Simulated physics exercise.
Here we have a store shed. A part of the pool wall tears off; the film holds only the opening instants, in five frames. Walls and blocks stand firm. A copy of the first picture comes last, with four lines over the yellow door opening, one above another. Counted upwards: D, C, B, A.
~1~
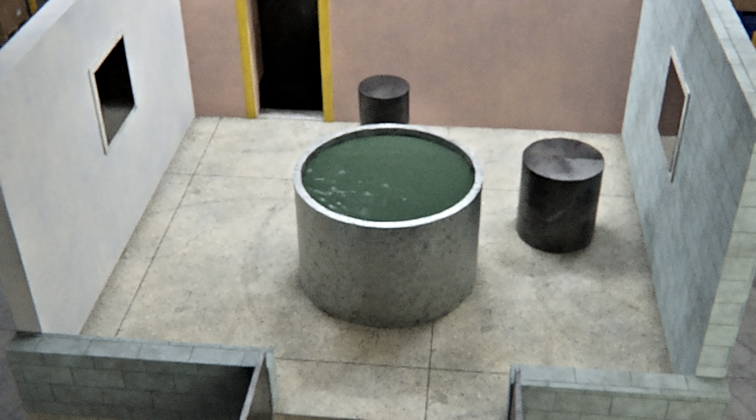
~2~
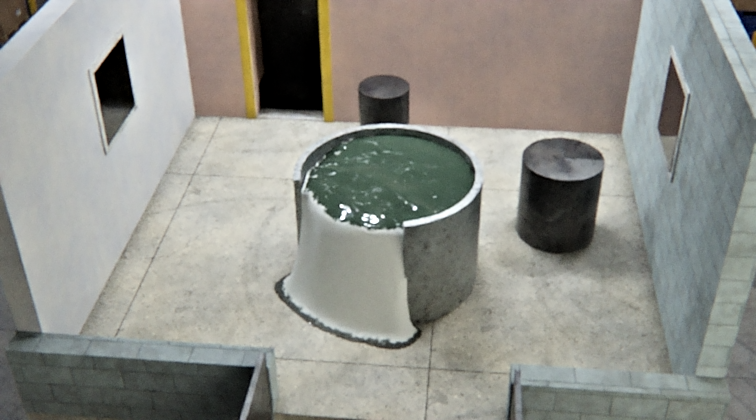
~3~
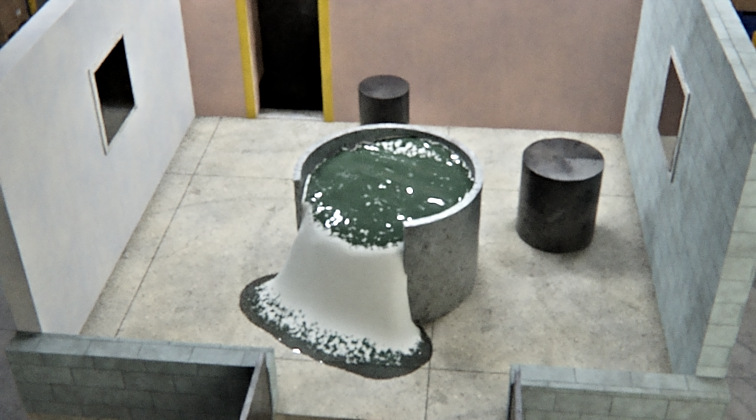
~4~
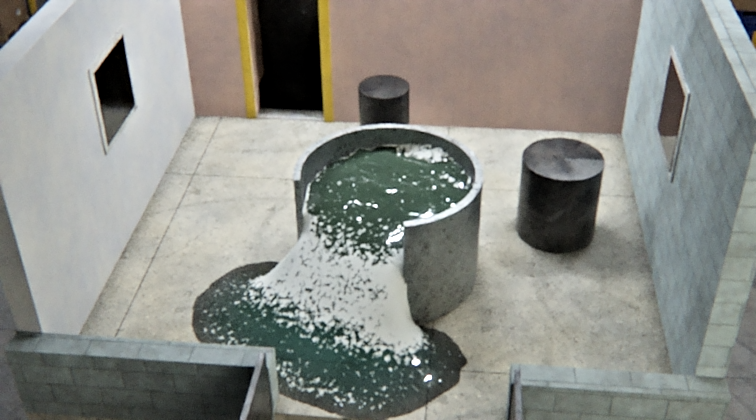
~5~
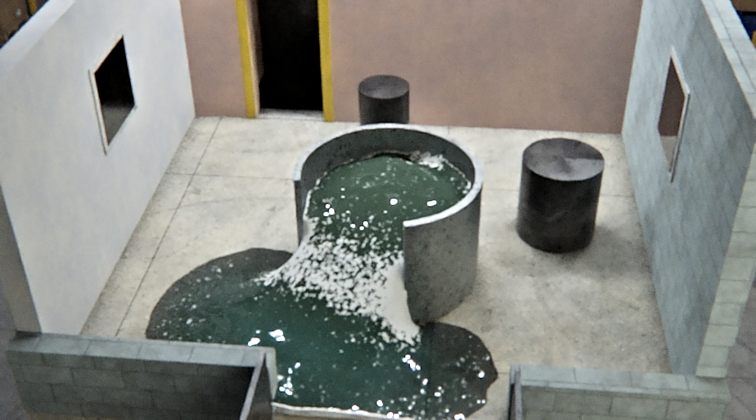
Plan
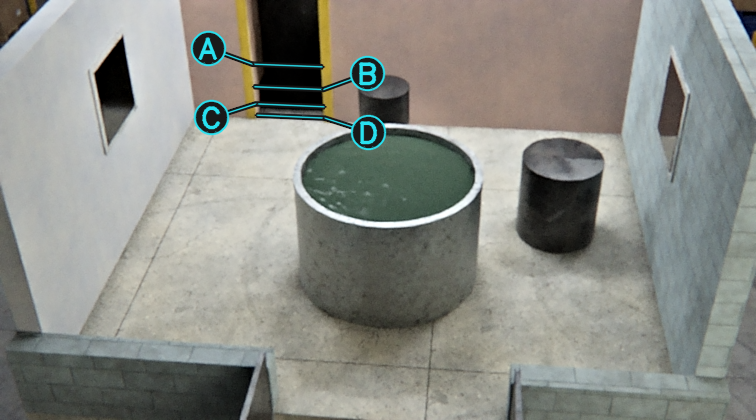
Dark green water in a round grey pool poured out through a gap in its front wall, then spread across the pale floor in a widening puddle, as the level inside the pool dropped.
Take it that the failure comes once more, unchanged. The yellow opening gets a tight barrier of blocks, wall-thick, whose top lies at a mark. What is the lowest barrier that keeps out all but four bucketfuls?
Mark C just does it.
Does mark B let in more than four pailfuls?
No.
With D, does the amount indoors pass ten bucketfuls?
Yes.
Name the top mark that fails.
Here it is mark D.
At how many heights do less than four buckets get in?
Three.
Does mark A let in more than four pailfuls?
No, not at all.
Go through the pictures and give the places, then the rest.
In the first picture, water in the pool at rest, its middle at (388, 178); foot of the yellow doorway at (291, 120); open gate at (391, 351).
In the second picture, 2 % of the ground under water, visible out to (415, 331).
In the third picture, 5 % of the ground under water, visible out to (249, 299).
In the fourth picture, 12 % of the ground under water, visible out to (206, 300).
In the fifth picture, 19 % of the ground under water, visible out to (171, 309).
In cyan, A at (287, 65); B at (288, 88); C at (289, 105); D at (290, 116); from the bottom up D, C, B, A.
For mark A, nothing gets over.
For mark B, nothing gets over.
For mark C, a bucket or two gets in.
For mark D, some 25 bucketfuls get in.
